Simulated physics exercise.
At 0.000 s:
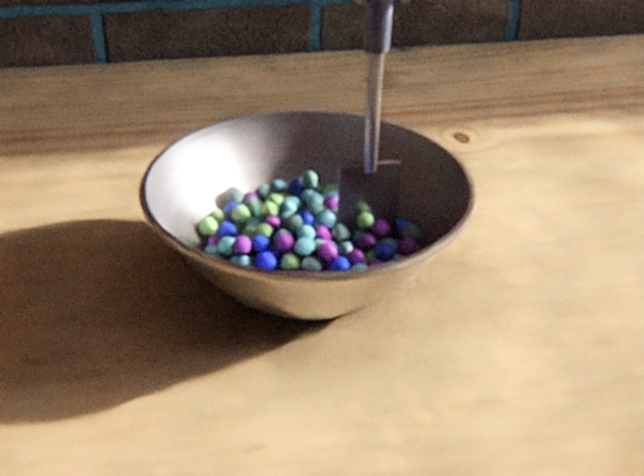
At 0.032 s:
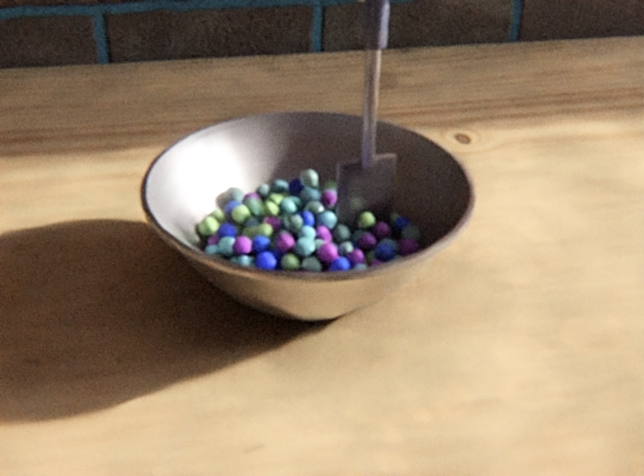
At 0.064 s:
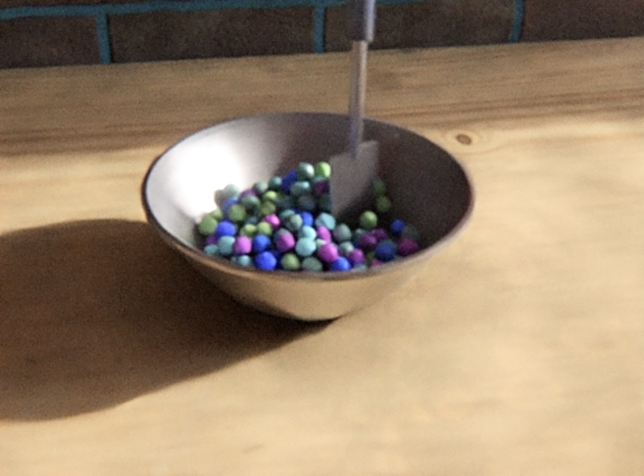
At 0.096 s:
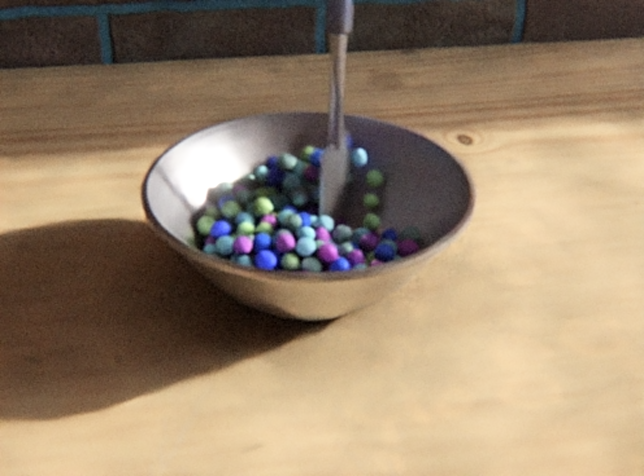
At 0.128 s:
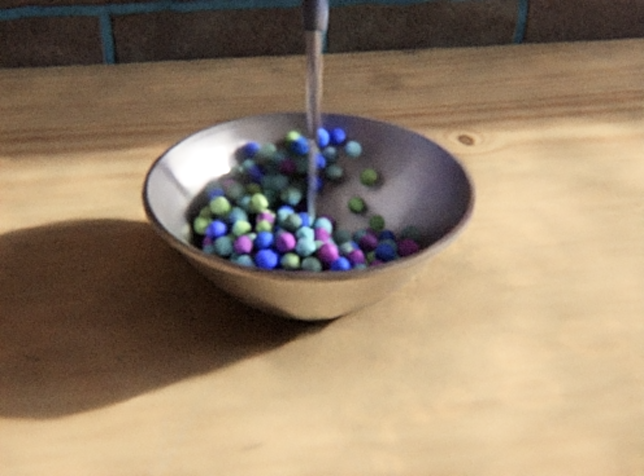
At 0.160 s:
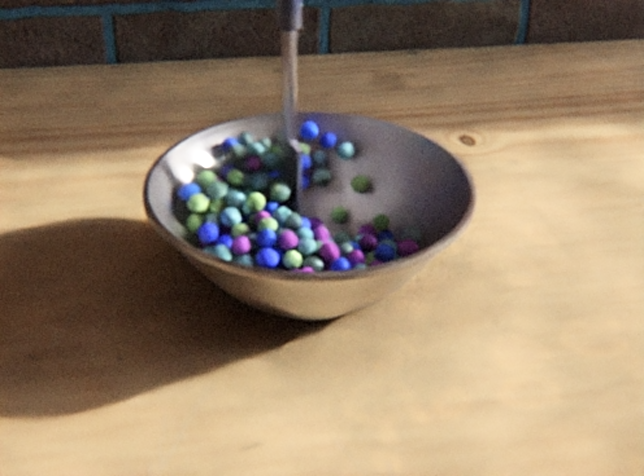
Flat upright spoon sweeping leftward around the back of a metal bowl on a wooden table, pushing colourful round sweets along.
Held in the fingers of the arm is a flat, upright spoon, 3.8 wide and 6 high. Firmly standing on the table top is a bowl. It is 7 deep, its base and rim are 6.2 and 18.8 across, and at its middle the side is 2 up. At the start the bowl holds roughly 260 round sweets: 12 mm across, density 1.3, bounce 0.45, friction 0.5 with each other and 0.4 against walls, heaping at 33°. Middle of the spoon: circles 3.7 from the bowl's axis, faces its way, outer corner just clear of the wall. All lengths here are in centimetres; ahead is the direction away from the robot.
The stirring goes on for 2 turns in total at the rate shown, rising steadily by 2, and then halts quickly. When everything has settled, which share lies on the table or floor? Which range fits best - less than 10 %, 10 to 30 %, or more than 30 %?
The range that fits is less than 10 %.
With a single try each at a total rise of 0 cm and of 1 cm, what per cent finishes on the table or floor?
Near 10 in a hundred, then 5 in a hundred.
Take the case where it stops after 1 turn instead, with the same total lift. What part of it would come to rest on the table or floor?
Then some 5 per cent.
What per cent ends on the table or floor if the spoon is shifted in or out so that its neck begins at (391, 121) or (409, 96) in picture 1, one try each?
Around 5 per cent on the first try, around 0 per cent on the second.
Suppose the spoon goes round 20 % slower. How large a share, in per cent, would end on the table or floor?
Then roughly 0 %.
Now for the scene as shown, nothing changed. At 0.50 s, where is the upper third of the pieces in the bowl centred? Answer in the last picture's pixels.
Centre of upper third: Approx. (394, 228) px.
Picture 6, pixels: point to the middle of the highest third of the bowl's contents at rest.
It is centred near (338, 227).
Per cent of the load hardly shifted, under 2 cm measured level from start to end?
About 20 percent.
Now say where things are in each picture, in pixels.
Spoon neck at (371, 141), 0° round; upper third of the load around (306, 232), from x 210 to 410, top at y 180; 256 in the bowl, in the first picture.
Spoon neck at (368, 136), 9° round; upper third of the load around (305, 233), from x 210 to 410, top at y 180, in the second picture.
Spoon neck at (355, 126), 32° round; upper third of the load around (304, 222), from x 210 to 410, top at y 165, in the third picture.
Spoon neck at (336, 119), 55° round; upper third of the load around (294, 210), from x 205 to 410, top at y 145, in the fourth picture.
Spoon neck at (313, 115), 78° round; upper third of the load around (283, 198), from x 205 to 410, top at y 135, in the fifth picture.
Spoon neck at (290, 116), 101° round; upper third of the load around (256, 194), from x 190 to 410, top at y 130; 256 in the bowl, in the sixth picture.
By 0.50 s, 343° round, highest piece 8 above the table; 247 in the bowl, 5 on the table or floor, 4 in flight or on the tool.
By 0.83 s, 225° round, highest piece 7 above the table; 247 in the bowl, 9 on the table or floor.
By 1.20 s, 0° round, highest piece 6 above the table; 247 in the bowl, 9 on the table or floor.
By 1.90 s, 0° round, highest piece 6 above the table; 247 in the bowl, 9 on the table or floor.
Final count, 247 in the bowl, 9 on the table or floor. That is 4 % on the table or floor.
